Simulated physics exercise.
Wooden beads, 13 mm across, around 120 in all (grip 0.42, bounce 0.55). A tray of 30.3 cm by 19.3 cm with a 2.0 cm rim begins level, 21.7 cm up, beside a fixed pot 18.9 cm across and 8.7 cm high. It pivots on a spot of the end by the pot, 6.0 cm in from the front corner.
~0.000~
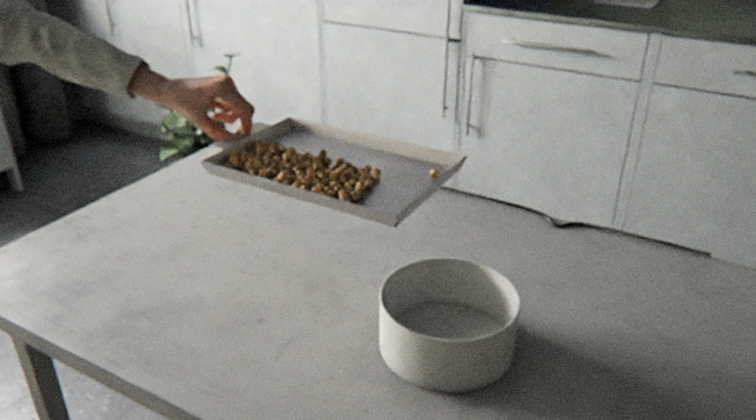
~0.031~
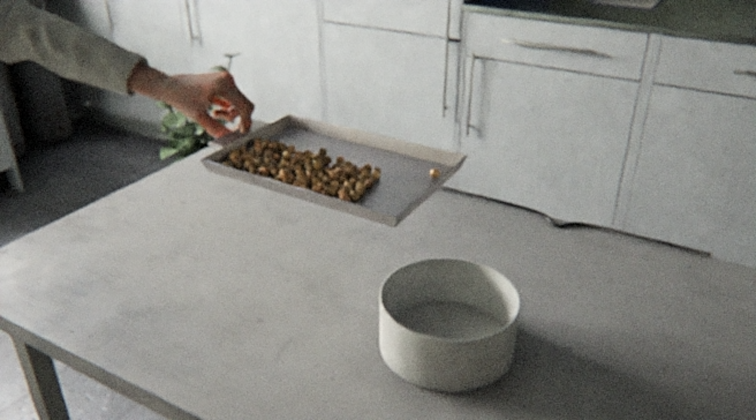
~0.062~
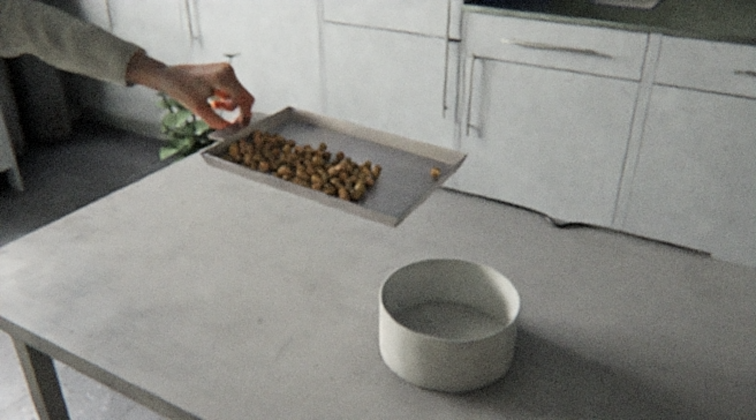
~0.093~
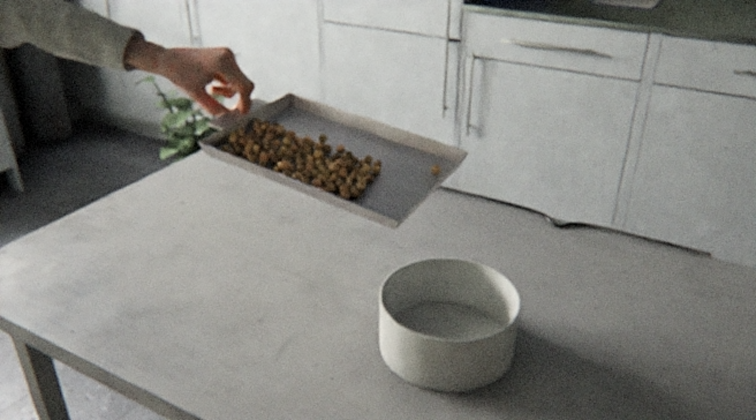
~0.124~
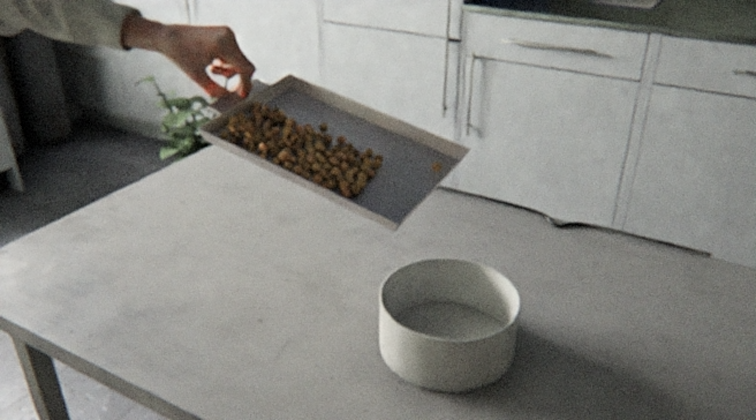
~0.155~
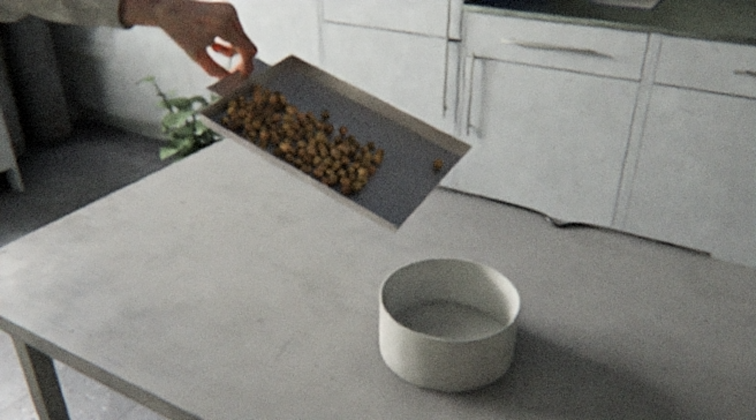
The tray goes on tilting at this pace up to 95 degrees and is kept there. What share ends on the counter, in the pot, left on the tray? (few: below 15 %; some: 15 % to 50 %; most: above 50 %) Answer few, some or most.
On the counter: Most; in the pot: Some; left on the tray: Few.
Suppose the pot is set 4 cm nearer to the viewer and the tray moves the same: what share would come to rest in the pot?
In that case some 70 per cent.
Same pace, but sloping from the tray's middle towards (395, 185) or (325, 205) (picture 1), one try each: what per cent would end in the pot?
About 60 and 20 per cent.
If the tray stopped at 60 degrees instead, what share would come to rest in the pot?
Then about 25 per cent.
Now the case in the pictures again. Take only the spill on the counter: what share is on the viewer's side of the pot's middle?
About 90 per cent.
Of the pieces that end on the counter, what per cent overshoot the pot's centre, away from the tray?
About 90 per cent.
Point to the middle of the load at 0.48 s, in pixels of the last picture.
At about (379, 195).
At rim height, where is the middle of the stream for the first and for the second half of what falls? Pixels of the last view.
First near (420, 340), later near (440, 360).
After 0.35 s, tilt 58 degrees; the tray holds 100 %, the pot 0 %.
After 0.48 s, tilt 84 degrees; the tray holds 95 %, the pot 0 %.
Then, at 0.74 s, tilt 95 degrees; the tray holds 0 %, the pot 30 %.
At rest (1.8 s), counter 70 %, pot 30 %, tray 0 %.
